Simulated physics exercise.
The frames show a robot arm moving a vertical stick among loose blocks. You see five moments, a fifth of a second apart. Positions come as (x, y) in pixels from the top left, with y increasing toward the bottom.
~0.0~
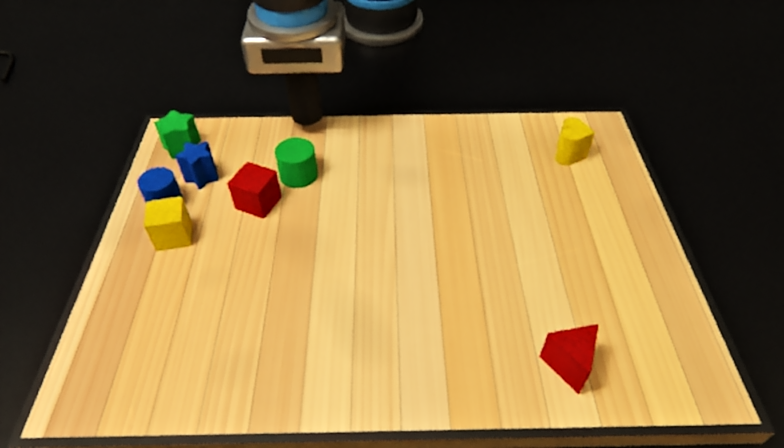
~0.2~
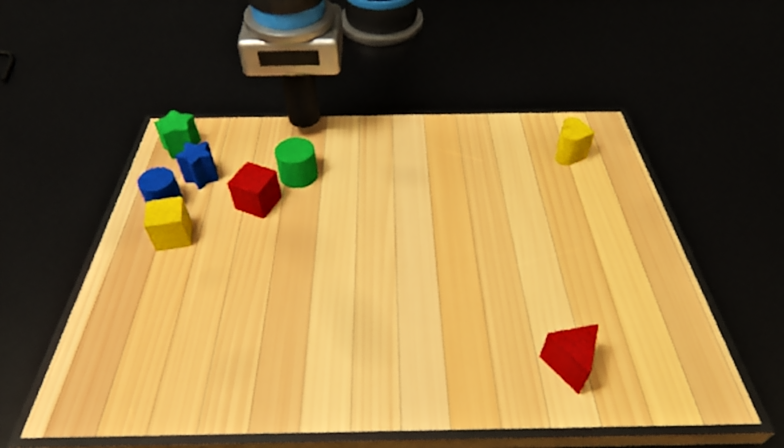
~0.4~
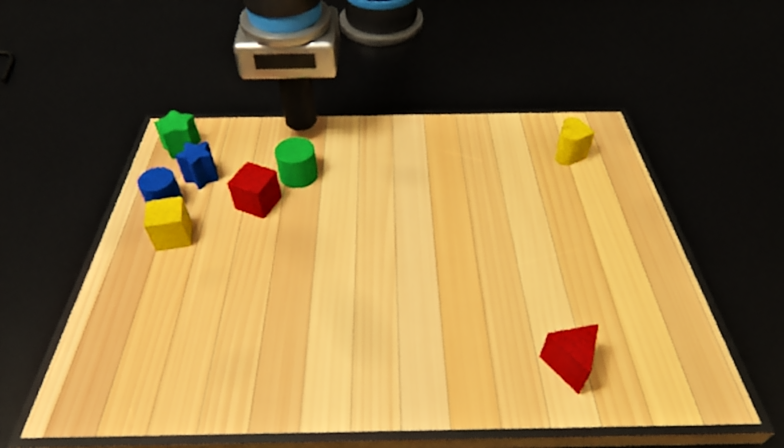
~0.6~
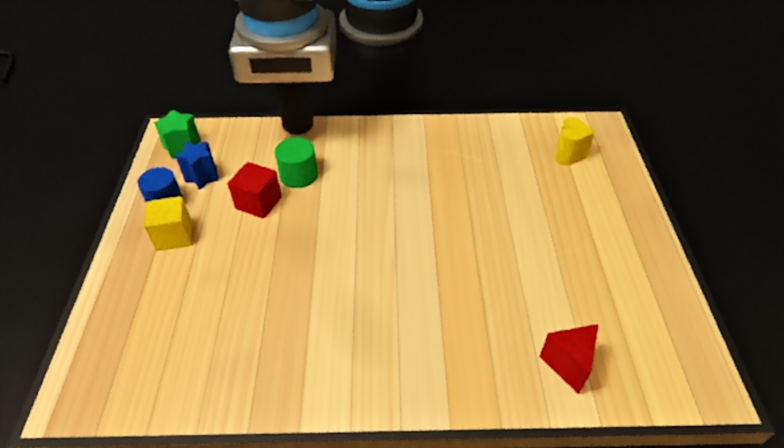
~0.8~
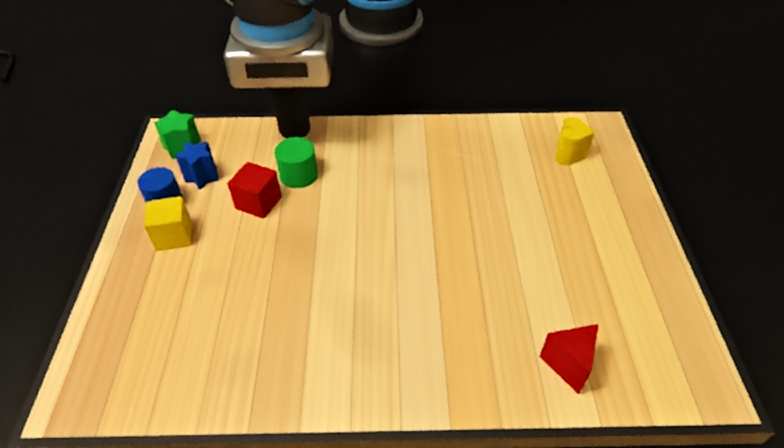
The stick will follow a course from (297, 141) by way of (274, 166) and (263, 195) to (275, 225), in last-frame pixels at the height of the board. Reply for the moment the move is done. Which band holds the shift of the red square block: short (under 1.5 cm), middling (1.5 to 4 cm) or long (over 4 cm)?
Beyond 4 cm.
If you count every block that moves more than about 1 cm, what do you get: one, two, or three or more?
Answer: Two blocks.
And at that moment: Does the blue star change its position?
It seems not.
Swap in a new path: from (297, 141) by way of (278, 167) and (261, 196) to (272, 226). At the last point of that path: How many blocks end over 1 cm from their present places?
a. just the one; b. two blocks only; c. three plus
My pick is b.
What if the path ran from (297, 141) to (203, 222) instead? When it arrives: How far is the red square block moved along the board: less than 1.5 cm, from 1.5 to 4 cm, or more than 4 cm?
Offset: 1.5 to 4 cm.
On the path given first. One third of the way, stick at (272, 155); green round block at (293, 157).
Two thirds of the way, stick at (260, 184); red square block at (249, 196); green round block at (294, 161).
At the end, stick at (272, 214); blue star still; red square block at (246, 225), turned 15° clockwise; green round block at (294, 161).
